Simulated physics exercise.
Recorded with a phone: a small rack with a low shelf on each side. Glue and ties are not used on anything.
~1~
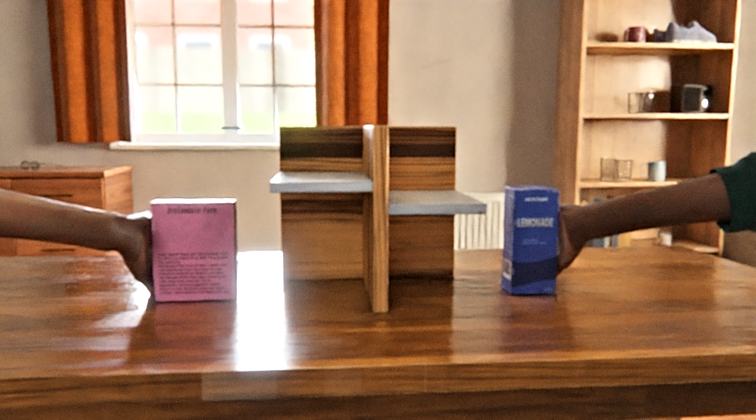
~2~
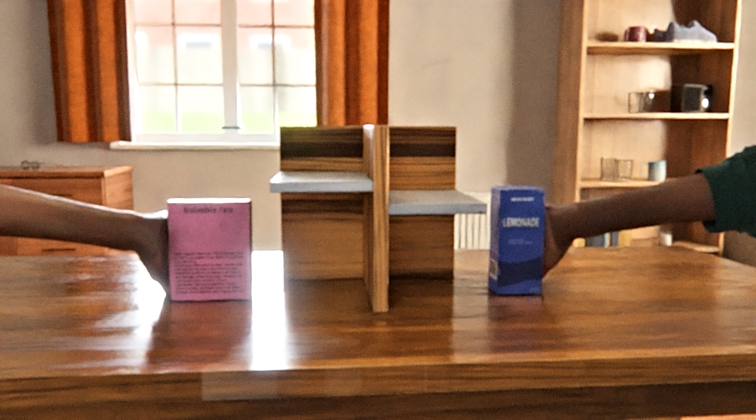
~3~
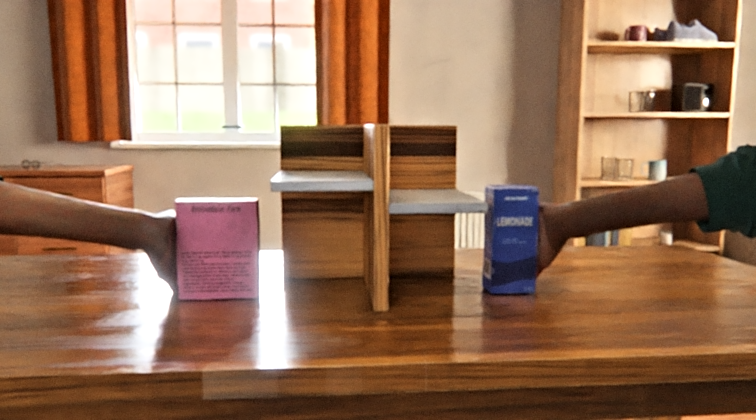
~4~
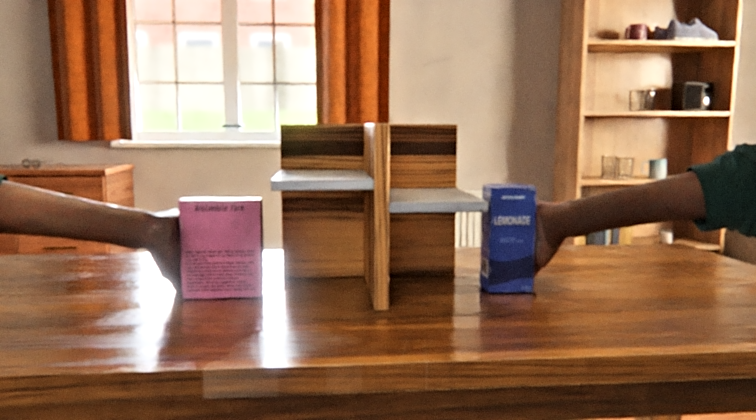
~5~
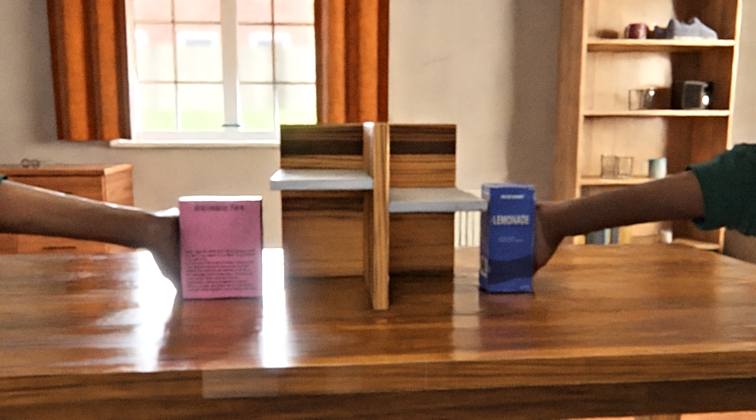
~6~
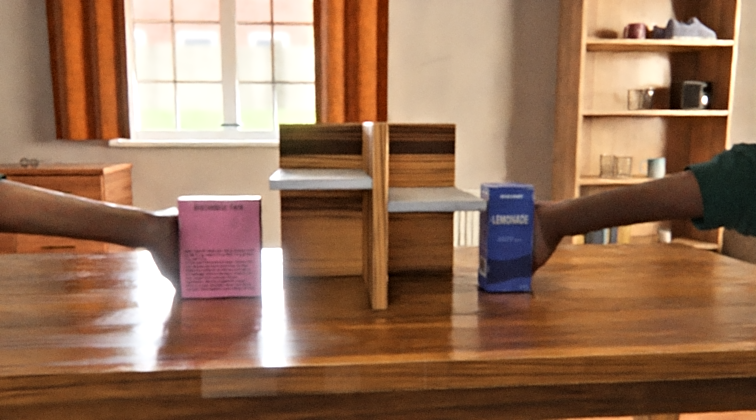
Two hands slid a pink packet from the left and a blue lemonade carton from the right a short way inward across a wooden table, toward a small wooden rack, then barely moved.
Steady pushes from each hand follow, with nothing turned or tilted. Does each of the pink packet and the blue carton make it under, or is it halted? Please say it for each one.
As I see it, the pink packet fits underneath; the blue carton gets stuck.
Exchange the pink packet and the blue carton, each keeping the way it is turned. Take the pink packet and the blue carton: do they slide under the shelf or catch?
Pink packet - blocked; blue carton - clear.
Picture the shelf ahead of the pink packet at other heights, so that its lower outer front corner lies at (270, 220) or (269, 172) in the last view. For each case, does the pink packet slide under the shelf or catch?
Pink packet: Catches; passes beneath.
Then, 0.28 s after the last picture, pink packet sliding up to the opening near (239, 246); blue carton sliding up to the opening near (492, 237).
Then, 0.50 s after the last picture, pink packet part of the way in near (271, 246); blue carton stopped at the opening near (492, 237).
Then, 0.72 s after the last picture, pink packet part of the way in near (304, 245); blue carton stopped at the opening near (492, 237).
At rest, the pink packet slides in, near (320, 245); the blue carton catches on the edge, near (492, 237).
